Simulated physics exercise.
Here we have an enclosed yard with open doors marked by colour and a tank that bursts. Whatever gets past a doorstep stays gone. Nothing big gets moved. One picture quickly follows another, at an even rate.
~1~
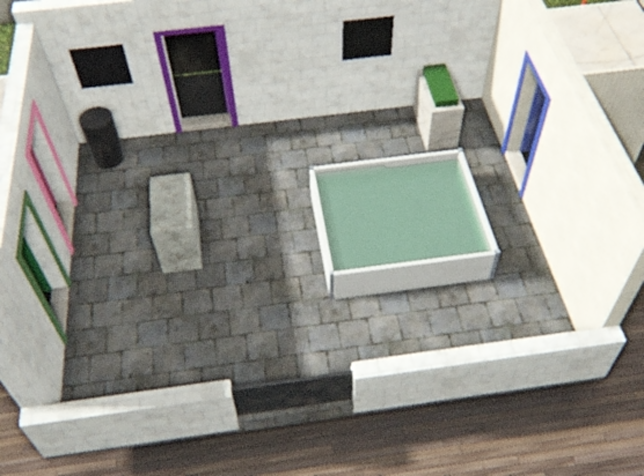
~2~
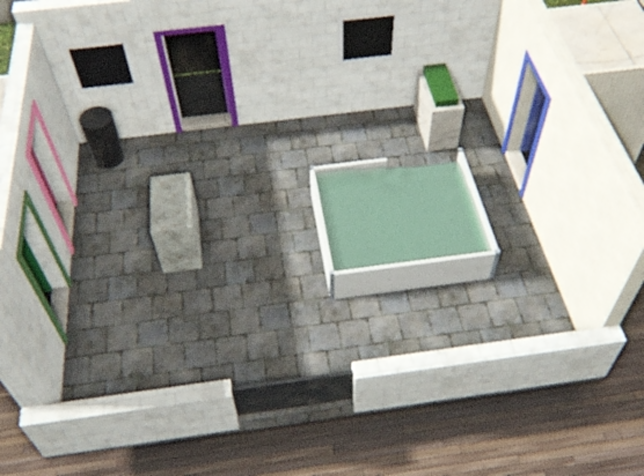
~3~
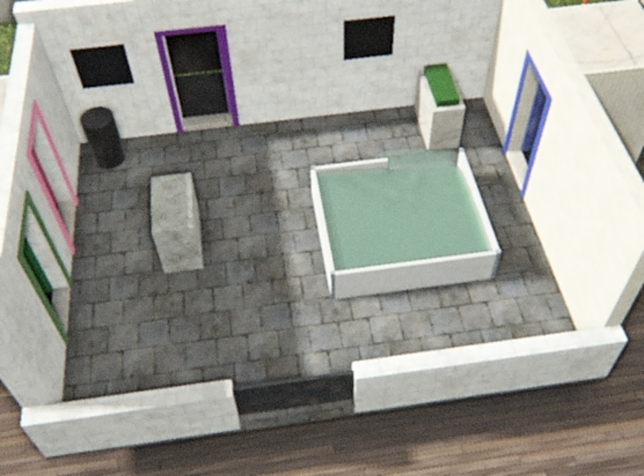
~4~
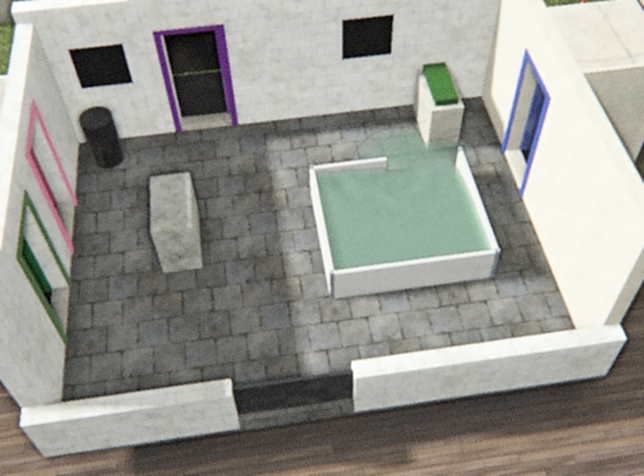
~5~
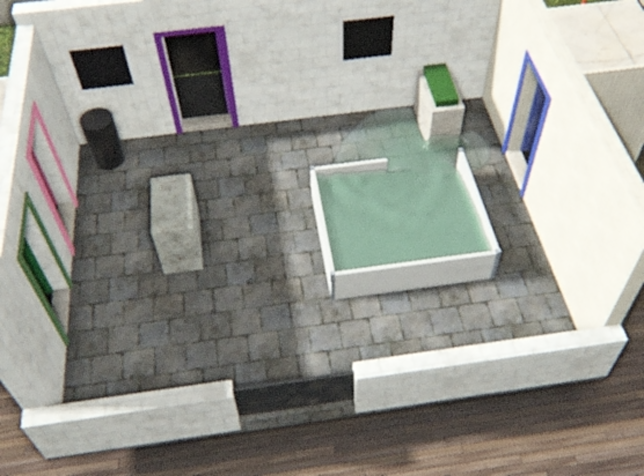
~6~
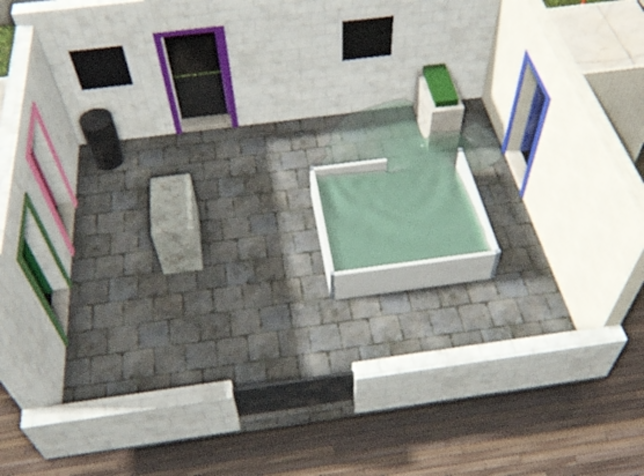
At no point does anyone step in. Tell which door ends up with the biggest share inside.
That would be the blue door.
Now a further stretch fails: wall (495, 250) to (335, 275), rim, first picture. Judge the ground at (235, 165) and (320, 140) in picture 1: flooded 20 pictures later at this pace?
So the first point ends up unwetted, while the second ends up unwetted.
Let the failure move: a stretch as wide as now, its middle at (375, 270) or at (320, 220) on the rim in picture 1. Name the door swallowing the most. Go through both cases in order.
Taking the cases in order: The green-painted one, then the one in green.
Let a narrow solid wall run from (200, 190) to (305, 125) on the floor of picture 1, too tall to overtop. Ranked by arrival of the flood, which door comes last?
It's the door marked green.
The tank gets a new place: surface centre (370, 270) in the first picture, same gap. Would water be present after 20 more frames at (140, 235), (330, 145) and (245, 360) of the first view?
In the order given: Not reached, wetted and not reached.
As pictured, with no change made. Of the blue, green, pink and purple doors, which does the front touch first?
My answer is the blue door.
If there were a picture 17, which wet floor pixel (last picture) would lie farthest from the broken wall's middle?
I'd point to (191, 135).
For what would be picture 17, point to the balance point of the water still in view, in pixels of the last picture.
I would point to (401, 196).
A moment on, water covers 15 % of the floor; green door not reached, pink door not reached, purple door not reached, blue door a trickle in.
Next, water covers 25 % of the floor; green door not reached, pink door not reached, purple door wet at the sill, nothing in, blue door some in.
Then, water covers 50 % of the floor; green door not reached, pink door not reached, purple door wet at the sill, nothing in, blue door a lot in.
Later, water covers 80 % of the floor; green door wet at the sill, nothing in, pink door a trickle in, purple door wet at the sill, nothing in, blue door a lot in.
In the end, water covers 95 % of the floor; green door a trickle in, pink door a trickle in, purple door wet at the sill, nothing in, blue door a lot in; the blue door has let in the most.
